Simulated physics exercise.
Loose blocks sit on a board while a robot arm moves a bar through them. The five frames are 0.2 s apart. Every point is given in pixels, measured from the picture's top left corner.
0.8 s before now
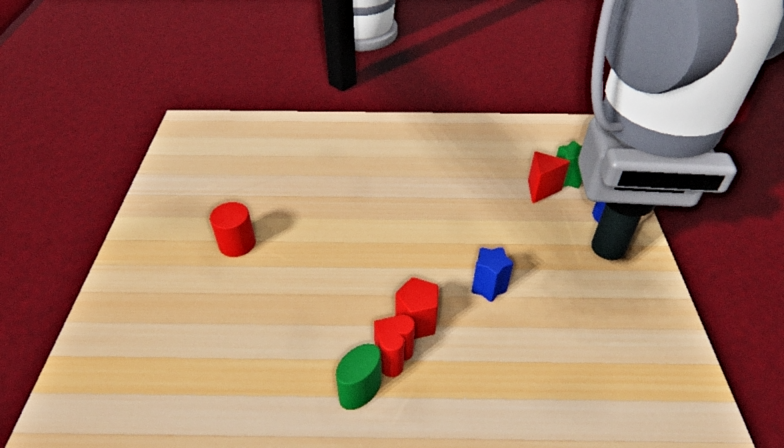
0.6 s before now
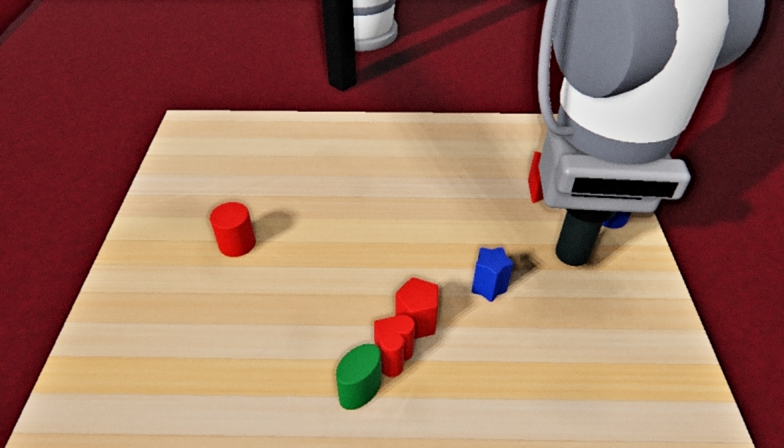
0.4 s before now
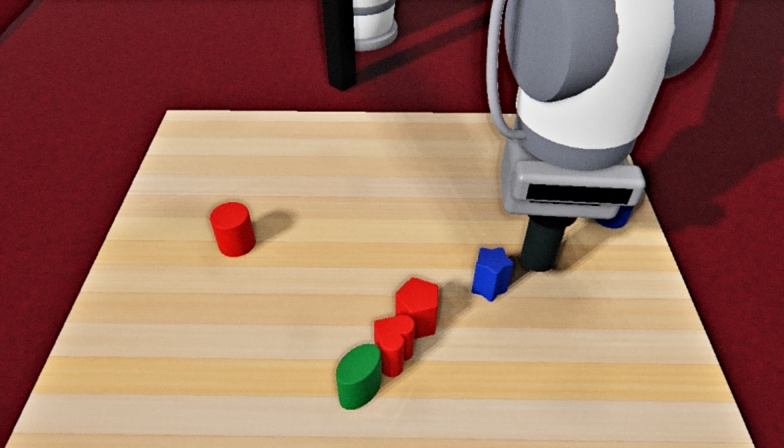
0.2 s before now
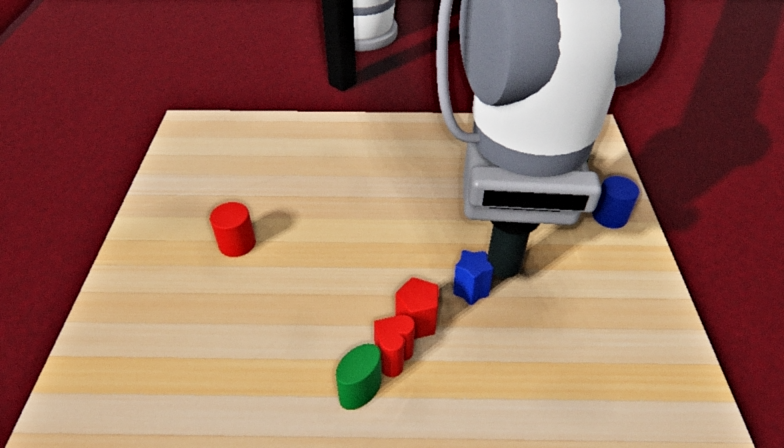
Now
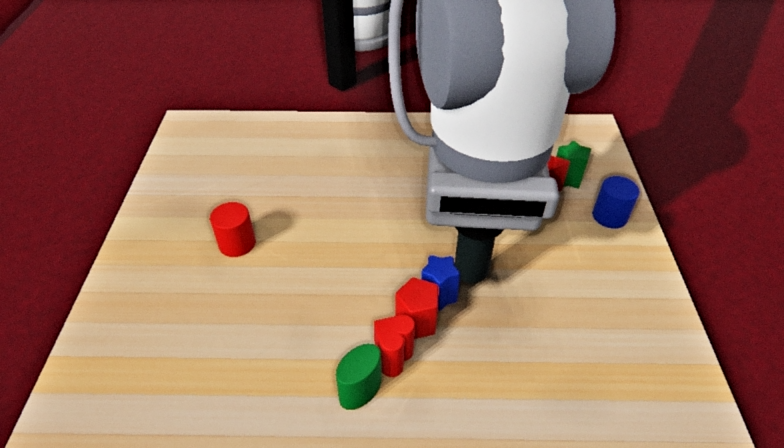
A robot arm swept its dark bar leftward across the wooden board and pushed the blue star up beside the red pentagon, while the red heart and green oval block stayed still.
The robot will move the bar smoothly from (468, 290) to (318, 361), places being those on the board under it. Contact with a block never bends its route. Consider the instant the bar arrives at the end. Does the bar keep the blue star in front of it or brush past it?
It is gone from the front.
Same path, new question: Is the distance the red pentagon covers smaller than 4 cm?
No, that is not what happens.
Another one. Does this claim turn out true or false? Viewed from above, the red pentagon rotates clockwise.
Answer: False.
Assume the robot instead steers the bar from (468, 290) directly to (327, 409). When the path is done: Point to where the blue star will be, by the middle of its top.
Its top middle is near (410, 272).
On the path given first. One third of the way, bar at (422, 293); green oval block at (354, 370), turned 15° clockwise; red heart at (388, 342), turned 15° anticlockwise; red pentagon at (391, 305), turned 10° anticlockwise; blue star at (393, 272), turned 40° clockwise.
Two thirds of the way, bar at (370, 317); green oval block at (354, 370), turned 15° clockwise; red heart at (388, 344), turned 20° anticlockwise; red pentagon at (341, 335), turned 30° anticlockwise; blue star at (376, 276), turned 90° clockwise.
At the end, bar at (315, 343); green oval block at (354, 370); red heart at (388, 344), turned 20° anticlockwise; red pentagon at (298, 369), turned 85° anticlockwise; blue star at (376, 276), turned 90° clockwise.
